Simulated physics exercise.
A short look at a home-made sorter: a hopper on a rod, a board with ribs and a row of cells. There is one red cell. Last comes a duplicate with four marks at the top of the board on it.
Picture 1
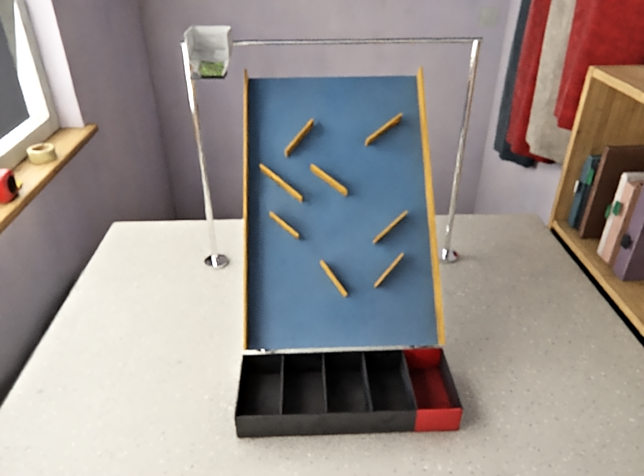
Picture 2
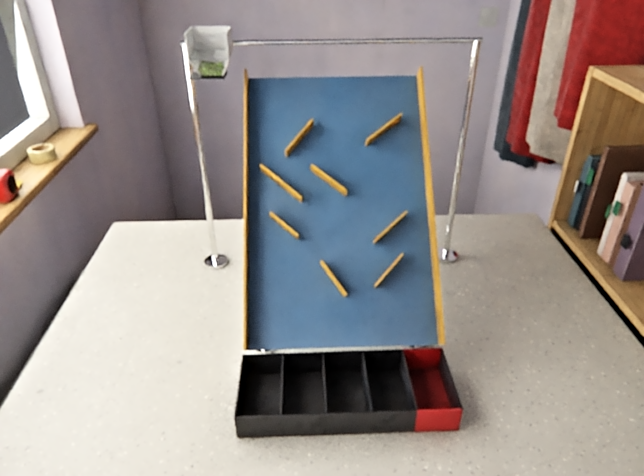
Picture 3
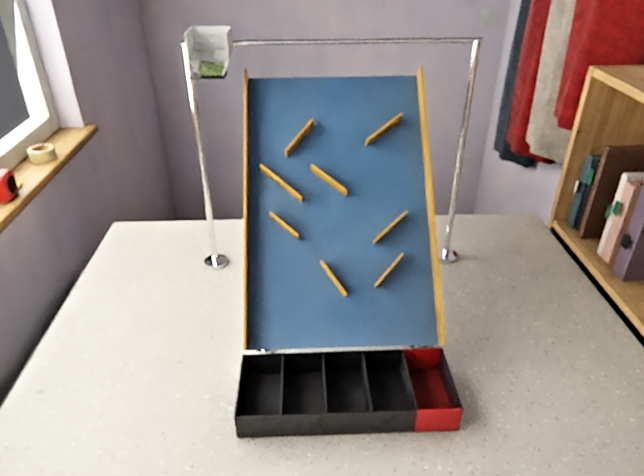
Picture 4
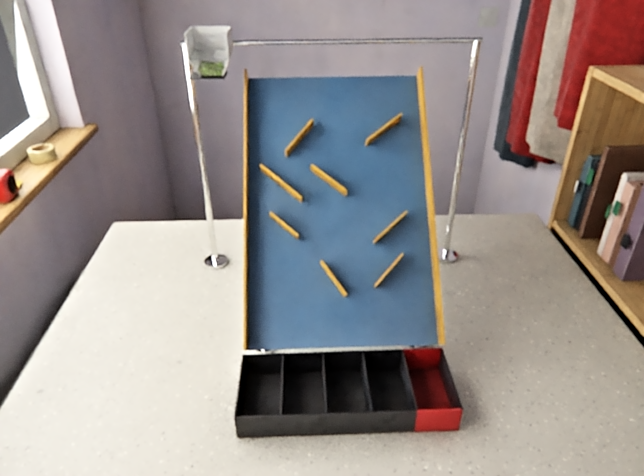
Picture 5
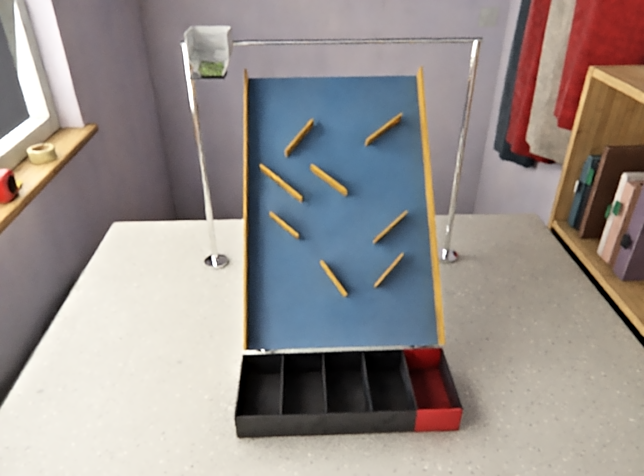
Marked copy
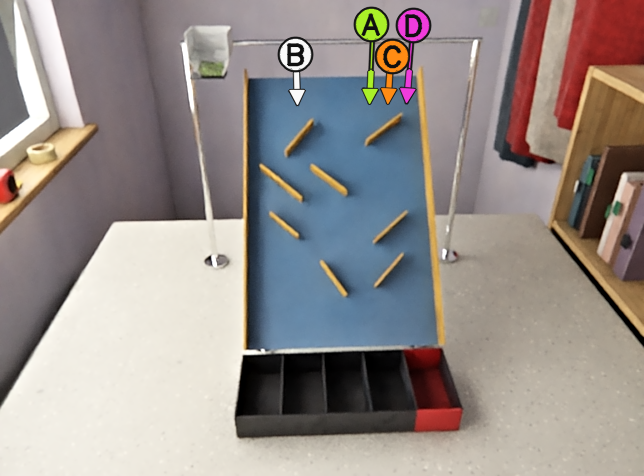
A blue board with wooden ribs stands above black cells and one red cell, motionless.
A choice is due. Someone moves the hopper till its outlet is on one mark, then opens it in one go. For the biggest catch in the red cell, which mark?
D works best here.
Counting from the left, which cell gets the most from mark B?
The fourth from the left.
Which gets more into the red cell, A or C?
C.
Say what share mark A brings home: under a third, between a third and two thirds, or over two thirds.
It is under a third.
On the marked copy, mark A meets the board at (369, 98); mark B meets the board at (297, 99); mark C meets the board at (388, 98); mark D meets the board at (407, 97).
With A, none in the red cell, most in other cells, about a quarter outside the box.
With B, a stray few in the red cell, most in other cells, a small part outside the box.
With C, a small part in the red cell, about two thirds in other cells, about a quarter outside the box.
With D, about half in the red cell, about a quarter in other cells, about a third outside the box.
